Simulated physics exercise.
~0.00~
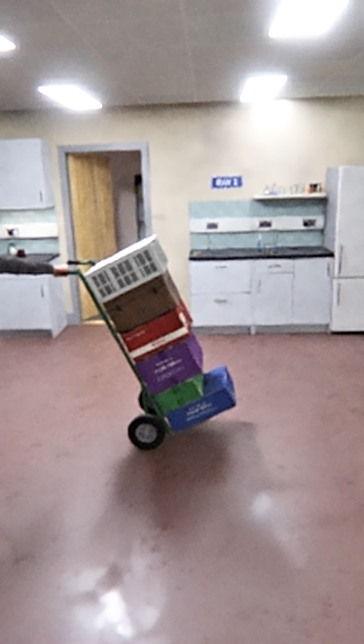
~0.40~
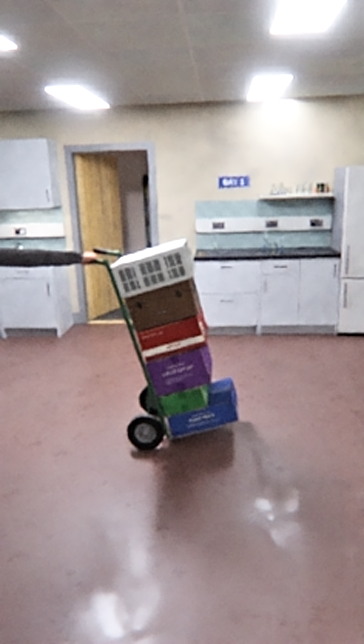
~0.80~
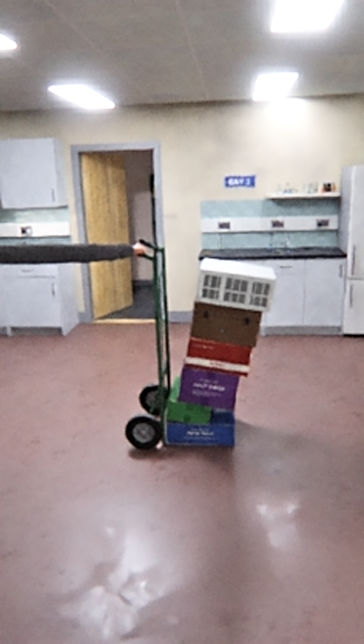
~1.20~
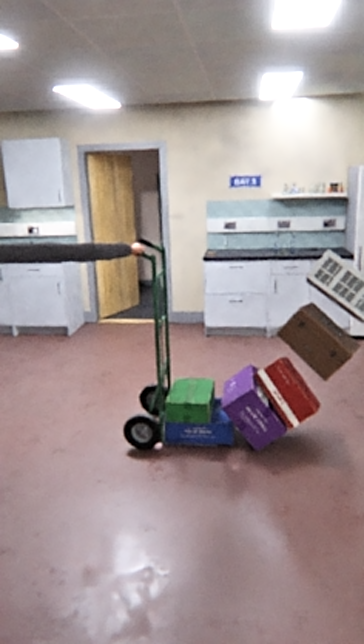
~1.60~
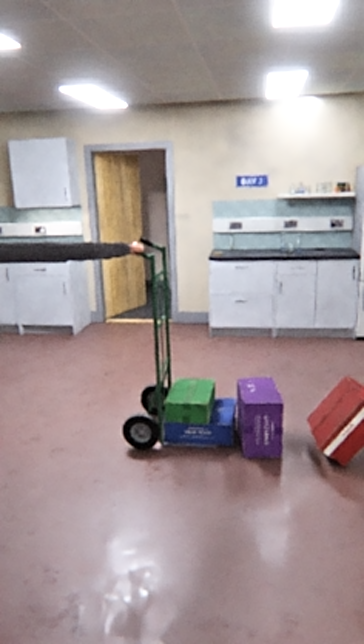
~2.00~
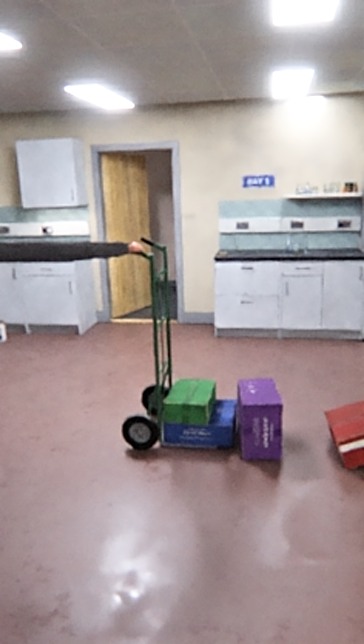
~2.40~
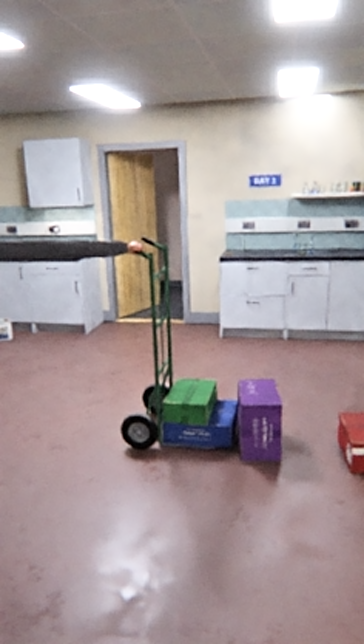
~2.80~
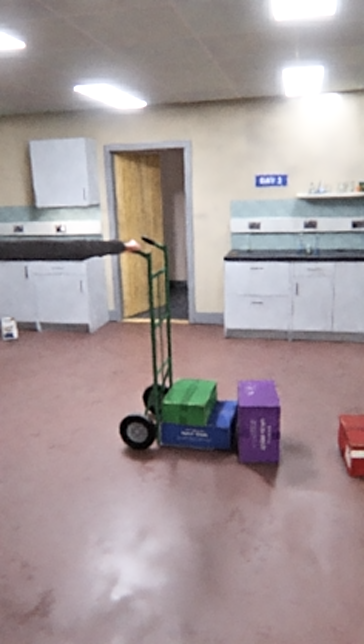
A loaded hand truck swings upright, and its top four items topple off rightward.
